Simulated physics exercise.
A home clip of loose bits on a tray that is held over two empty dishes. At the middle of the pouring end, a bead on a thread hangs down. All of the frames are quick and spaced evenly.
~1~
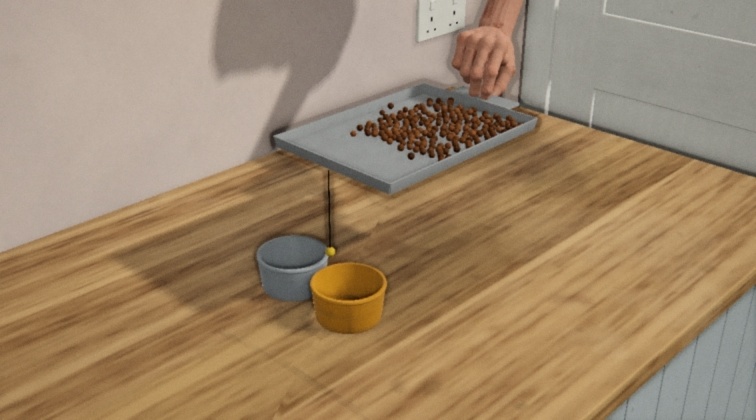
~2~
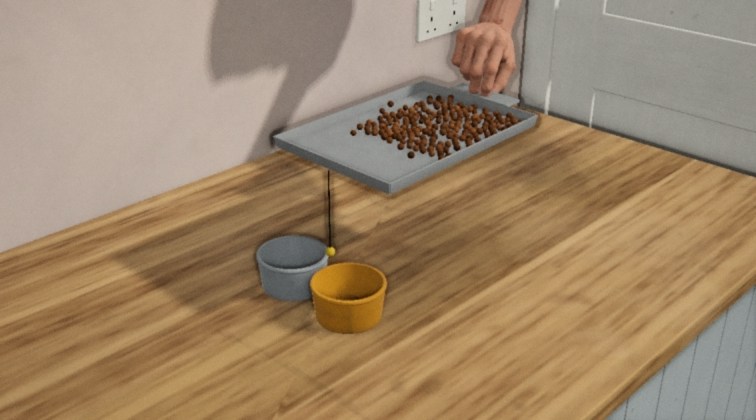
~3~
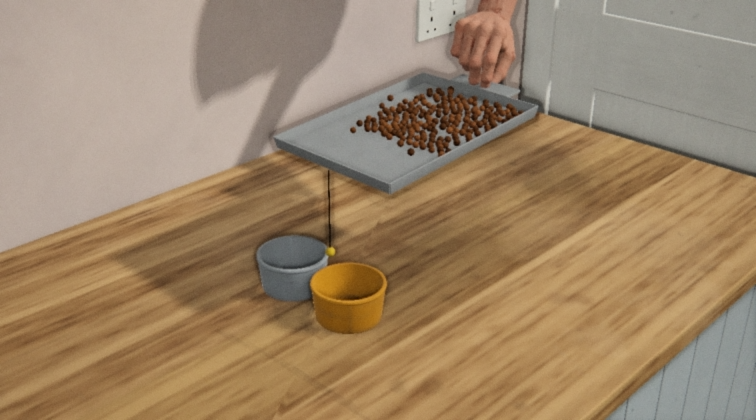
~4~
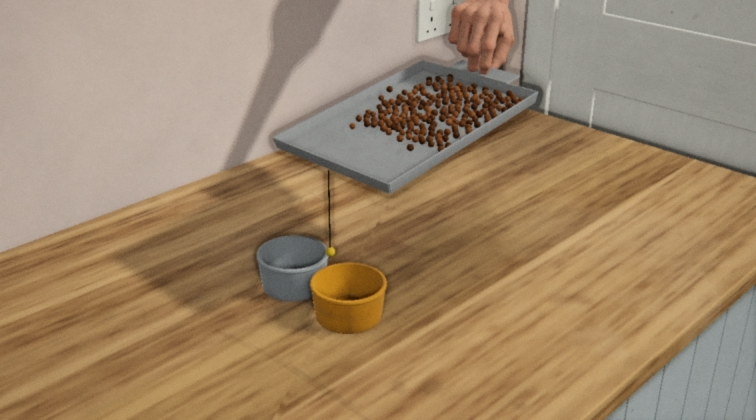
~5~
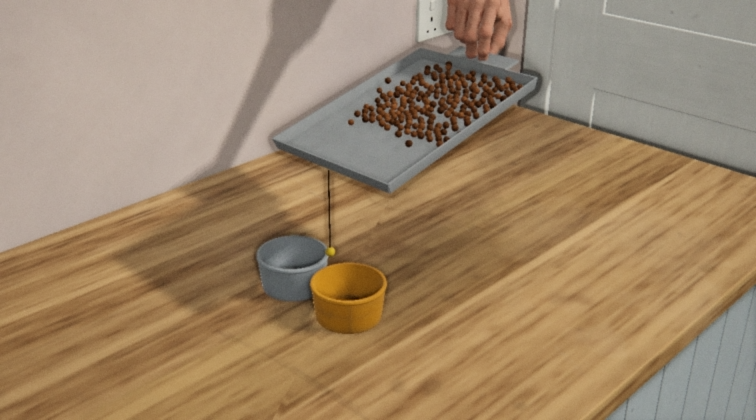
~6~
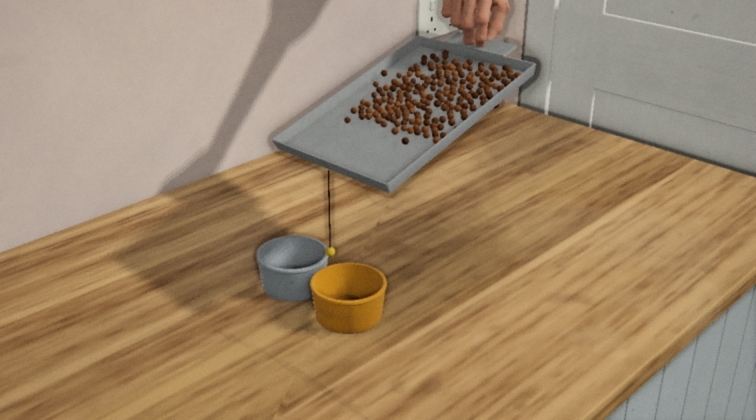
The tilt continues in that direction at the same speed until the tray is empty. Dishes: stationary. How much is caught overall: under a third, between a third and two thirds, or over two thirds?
The share caught will be moderate, a third to two thirds of the load.
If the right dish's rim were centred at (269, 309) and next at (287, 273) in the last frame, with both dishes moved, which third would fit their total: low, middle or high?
Less than a third; the middle third.
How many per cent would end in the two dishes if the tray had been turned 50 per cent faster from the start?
About 30 %.
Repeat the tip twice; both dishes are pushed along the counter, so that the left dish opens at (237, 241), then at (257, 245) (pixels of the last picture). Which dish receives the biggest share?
For the first try I'd say the dish over on the right, and for the second, the dish over on the right.
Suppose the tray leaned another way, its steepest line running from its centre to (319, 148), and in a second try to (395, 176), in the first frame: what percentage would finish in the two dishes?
It comes to about 60 per cent the first time and about 30 per cent the second.
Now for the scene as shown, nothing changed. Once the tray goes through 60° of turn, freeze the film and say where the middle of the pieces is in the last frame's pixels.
Check around (325, 159) in the last picture.
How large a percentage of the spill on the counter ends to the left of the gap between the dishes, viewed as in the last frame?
That would be roughly 80 per cent.
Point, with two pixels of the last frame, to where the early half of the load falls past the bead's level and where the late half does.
Near (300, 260) to start, and near (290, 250) afterwards.
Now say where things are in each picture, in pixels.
The first picture shows corners of the pouring end at (277, 136) and (390, 182), level; middle of the load at (435, 129), cereal balls; left dish at (267, 278); right dish at (322, 310); bead on its thread at (330, 252).
The second picture shows corners of the pouring end at (277, 136) and (390, 182), level; middle of the load at (435, 127).
The third picture shows corners of the pouring end at (277, 136) and (390, 182), tipped barely, level across its low end; middle of the load at (435, 121).
The fourth picture shows corners of the pouring end at (276, 137) and (389, 182), tipped a little, level across its low end; middle of the load at (435, 113).
The fifth picture shows corners of the pouring end at (276, 138) and (388, 182), tipped a little, level across its low end; middle of the load at (433, 104).
The sixth picture shows corners of the pouring end at (275, 139) and (387, 182), tipped clearly, level across its low end; middle of the load at (430, 97); left dish at (267, 278); right dish at (322, 310).
Soon after the last picture, tray tipped steeply; about two thirds on the tray; a stray few in the right dish; a stray few in the left dish; about a quarter outside both; a small part in the air.
A little later, tray tipped right over; about a quarter on the tray; a small part in the right dish; a small part in the left dish; about a quarter outside both; about a quarter in the air.
Later still, tray tipped past a quarter turn; about a quarter in the right dish; about a quarter in the left dish; about half outside both.
At rest, tray tipped past a quarter turn; about a quarter in the right dish; about a quarter in the left dish; about half outside both.
